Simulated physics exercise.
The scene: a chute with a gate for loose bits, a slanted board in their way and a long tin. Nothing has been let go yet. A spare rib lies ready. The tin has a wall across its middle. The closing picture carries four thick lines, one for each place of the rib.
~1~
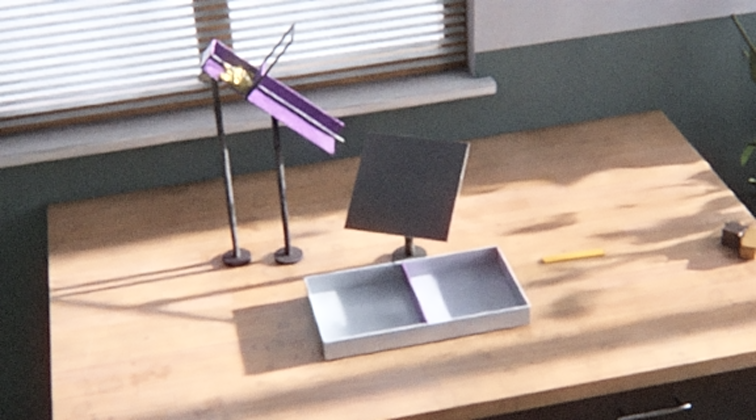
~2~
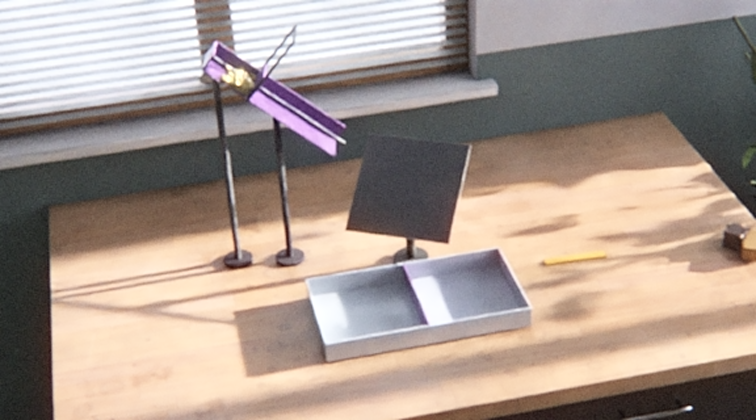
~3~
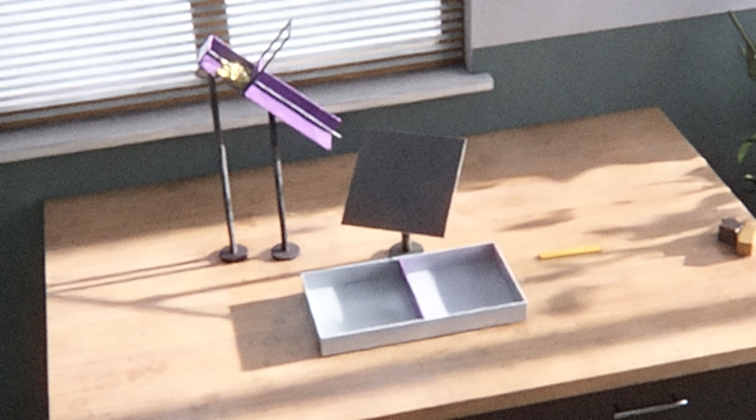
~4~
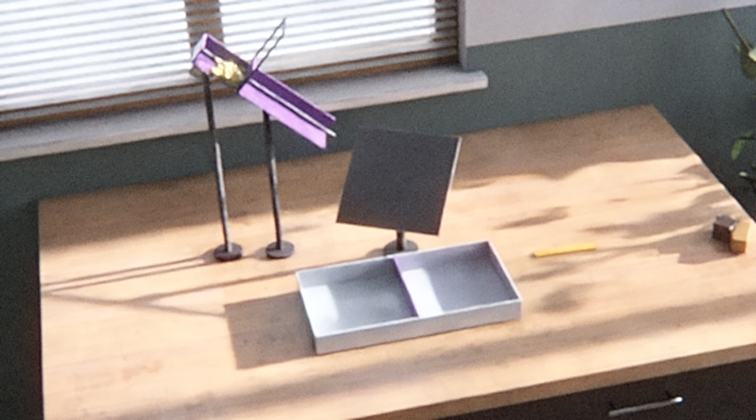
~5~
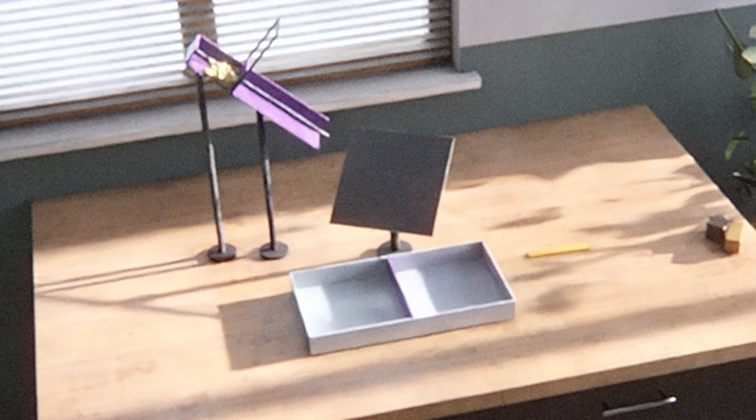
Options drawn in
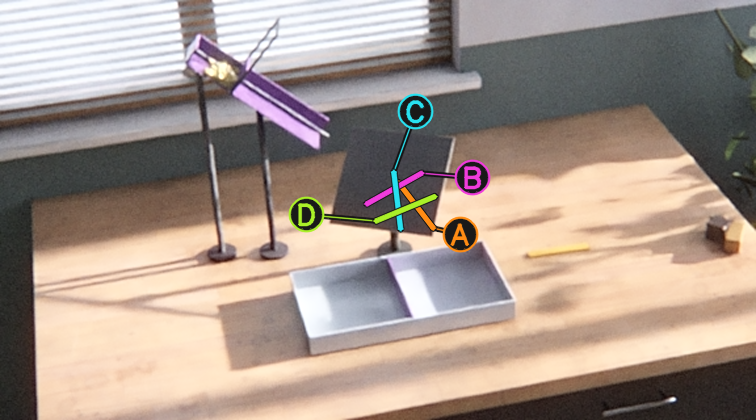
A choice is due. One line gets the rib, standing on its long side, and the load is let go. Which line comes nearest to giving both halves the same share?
A.
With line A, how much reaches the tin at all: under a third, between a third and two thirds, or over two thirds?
Over two thirds.
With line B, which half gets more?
The left half.
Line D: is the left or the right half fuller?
Left.
On the marked copy, line A from (398, 182) to (433, 228); line B from (421, 173) to (366, 203); line C from (393, 172) to (400, 228); line D from (434, 196) to (375, 220).
If A is chosen, of what is caught, about half in the left half, about half in the right.
If B is chosen, of what is caught, nearly all in the left half, a small part in the right.
If C is chosen, of what is caught, most in the left half, a small part in the right.
If D is chosen, of what is caught, nearly all in the left half, a small part in the right.
